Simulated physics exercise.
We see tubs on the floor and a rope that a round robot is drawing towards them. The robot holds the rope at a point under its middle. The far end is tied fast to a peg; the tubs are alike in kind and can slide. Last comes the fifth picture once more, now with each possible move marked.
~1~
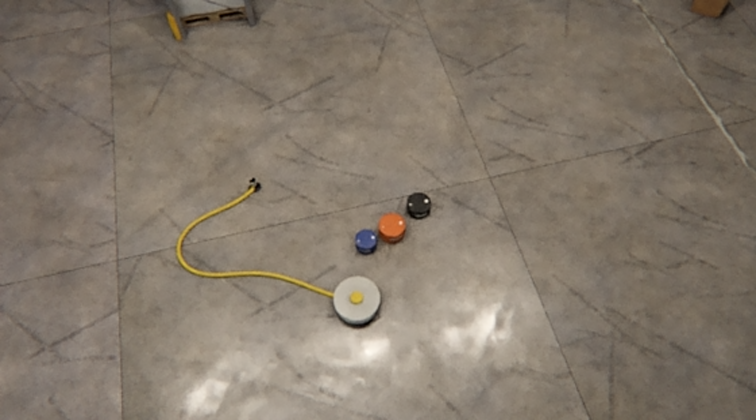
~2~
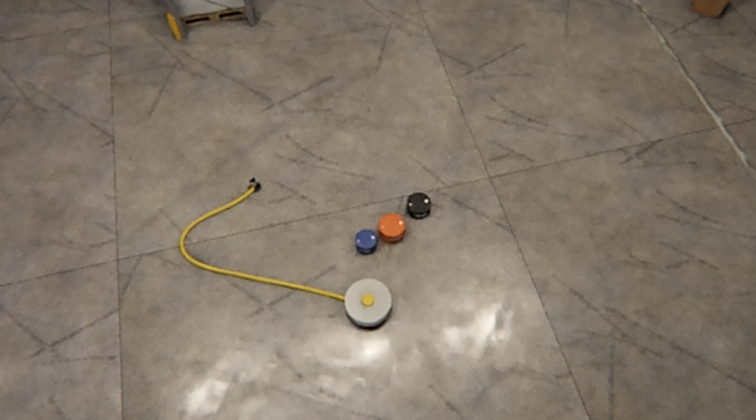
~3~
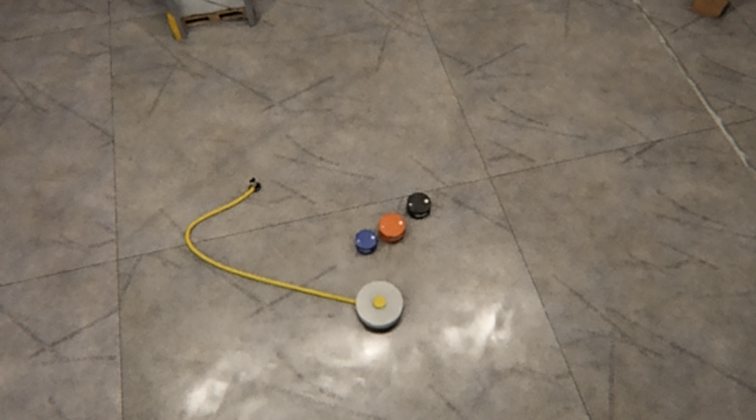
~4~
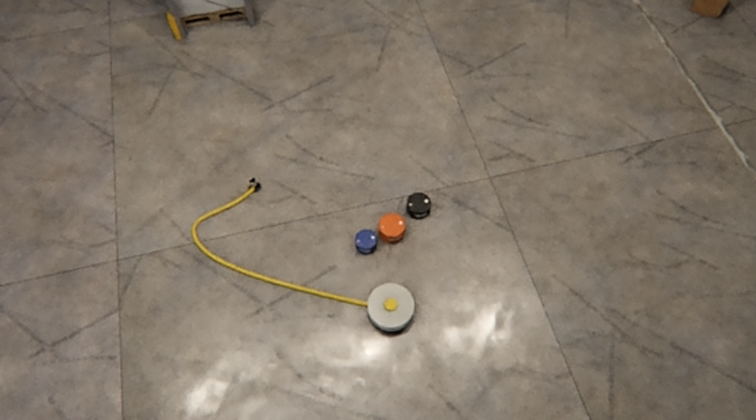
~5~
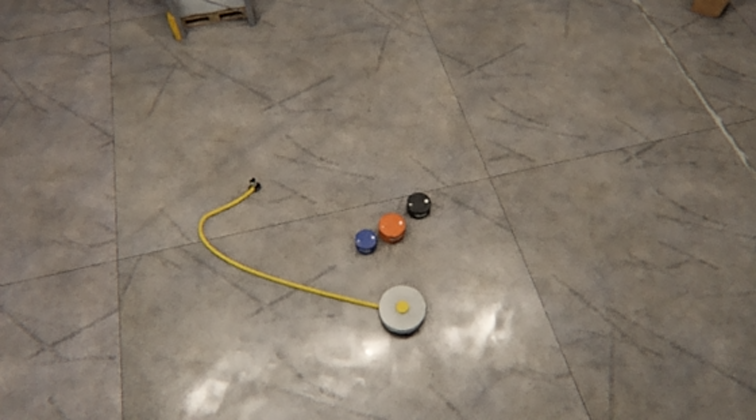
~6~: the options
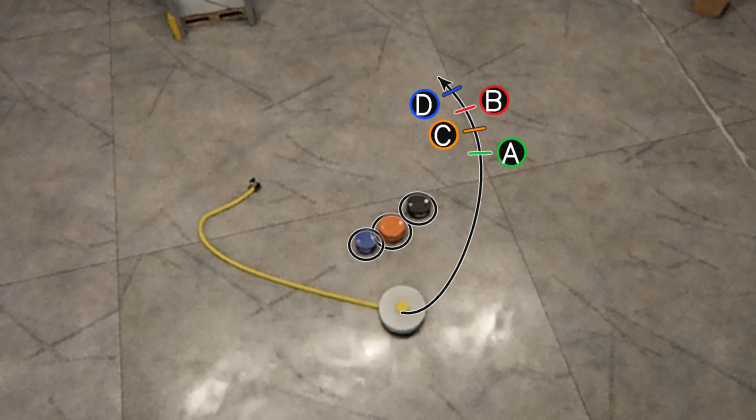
The footage shows a round grey robot with a yellow centre sliding slowly right across a tiled floor, pulling a yellow rope fastened at its far end, while the blue, orange and black tubs nearby stay still.
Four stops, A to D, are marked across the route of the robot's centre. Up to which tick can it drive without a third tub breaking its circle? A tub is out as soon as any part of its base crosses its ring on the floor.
Mark A.
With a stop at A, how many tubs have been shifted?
Two.
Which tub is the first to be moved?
Blue.
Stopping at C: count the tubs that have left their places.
Three.
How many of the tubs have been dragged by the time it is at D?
Three.
On the marked copy, A at (480, 153); B at (465, 109); C at (474, 130); D at (452, 91); the route from (402, 313) via (480, 189) to (439, 78).
With A. Early on, robot (459, 264).
Further on, robot (479, 201).
At the end, robot (481, 149); orange tub (392, 221); blue tub (368, 223); two over the rings.
As for the rest, B has three over the rings; C has three over the rings; D has three over the rings.
